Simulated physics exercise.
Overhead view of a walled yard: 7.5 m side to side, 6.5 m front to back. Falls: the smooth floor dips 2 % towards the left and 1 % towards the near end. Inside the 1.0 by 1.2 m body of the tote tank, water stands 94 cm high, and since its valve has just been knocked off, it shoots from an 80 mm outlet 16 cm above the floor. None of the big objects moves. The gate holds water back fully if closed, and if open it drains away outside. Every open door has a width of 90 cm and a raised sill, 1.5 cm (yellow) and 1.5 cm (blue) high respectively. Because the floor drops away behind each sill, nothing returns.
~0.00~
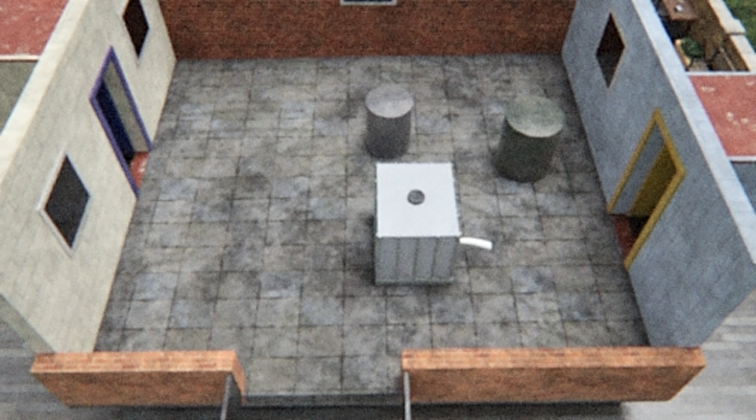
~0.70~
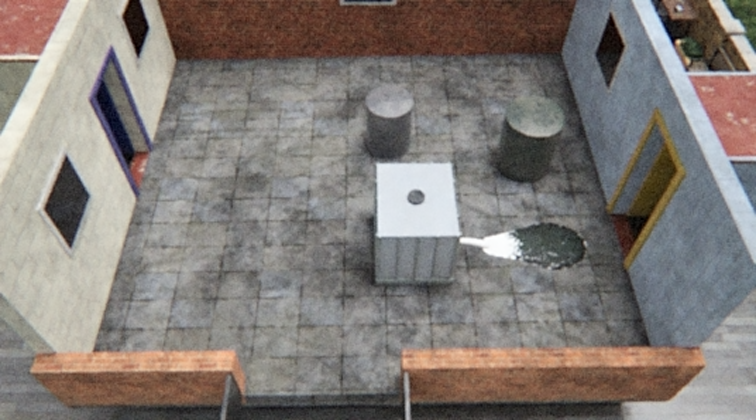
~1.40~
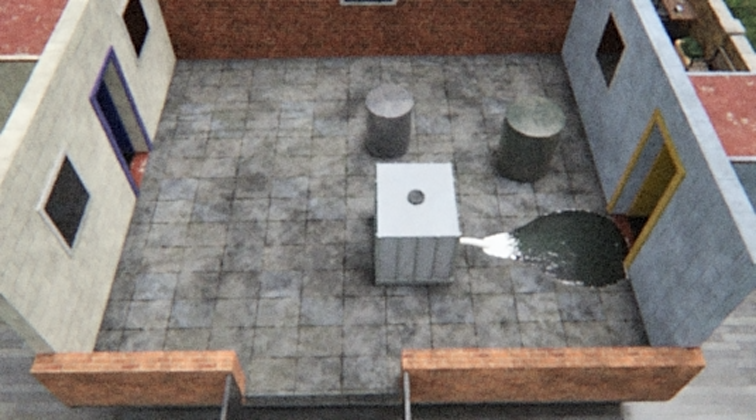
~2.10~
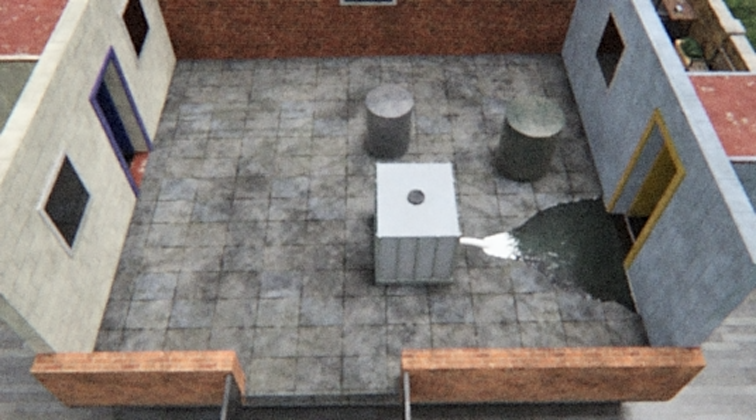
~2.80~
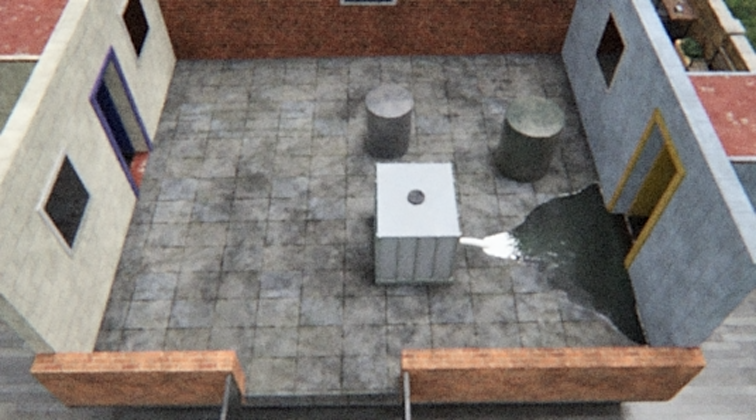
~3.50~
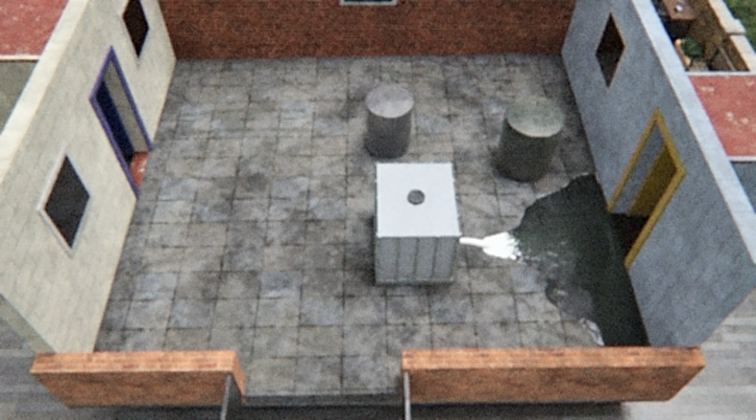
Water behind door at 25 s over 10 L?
Yellow door: Over. Blue door: Not over.
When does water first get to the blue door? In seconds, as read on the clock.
Blue not within the 25 s.
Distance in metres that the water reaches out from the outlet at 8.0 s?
3.2 m.
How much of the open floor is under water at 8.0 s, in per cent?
Roughly 15 per cent.
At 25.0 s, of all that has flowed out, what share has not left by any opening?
I'd put what remains at some 66 per cent.
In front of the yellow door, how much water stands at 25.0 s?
About 3.0 cm.
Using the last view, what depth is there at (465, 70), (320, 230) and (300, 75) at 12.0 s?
Depths in turn: Around 0.0 cm, 0.0 cm, 0.0 cm.
After 5.0 s water covers 10 % of the floor and is deepest (4 cm) near (619, 254); yellow door 4 cm at the sill, 19 L in, blue door not reached.
After 8.0 s water covers 15 % of the floor and is deepest (4 cm) near (619, 254); yellow door 3.7 cm at the sill, 32 L in, blue door not reached.
After 12.0 s water covers 25 % of the floor and is deepest (4 cm) near (604, 244); yellow door 3.6 cm at the sill, 48 L in, blue door not reached.
After 16.0 s water covers 30 % of the floor and is deepest (4 cm) near (604, 244); yellow door 3.4 cm at the sill, 62 L in, blue door not reached.
After 25.0 s water covers 40 % of the floor and is deepest (4 cm) near (85, 380); yellow door 2.8 cm at the sill, 81 L in, blue door not reached.
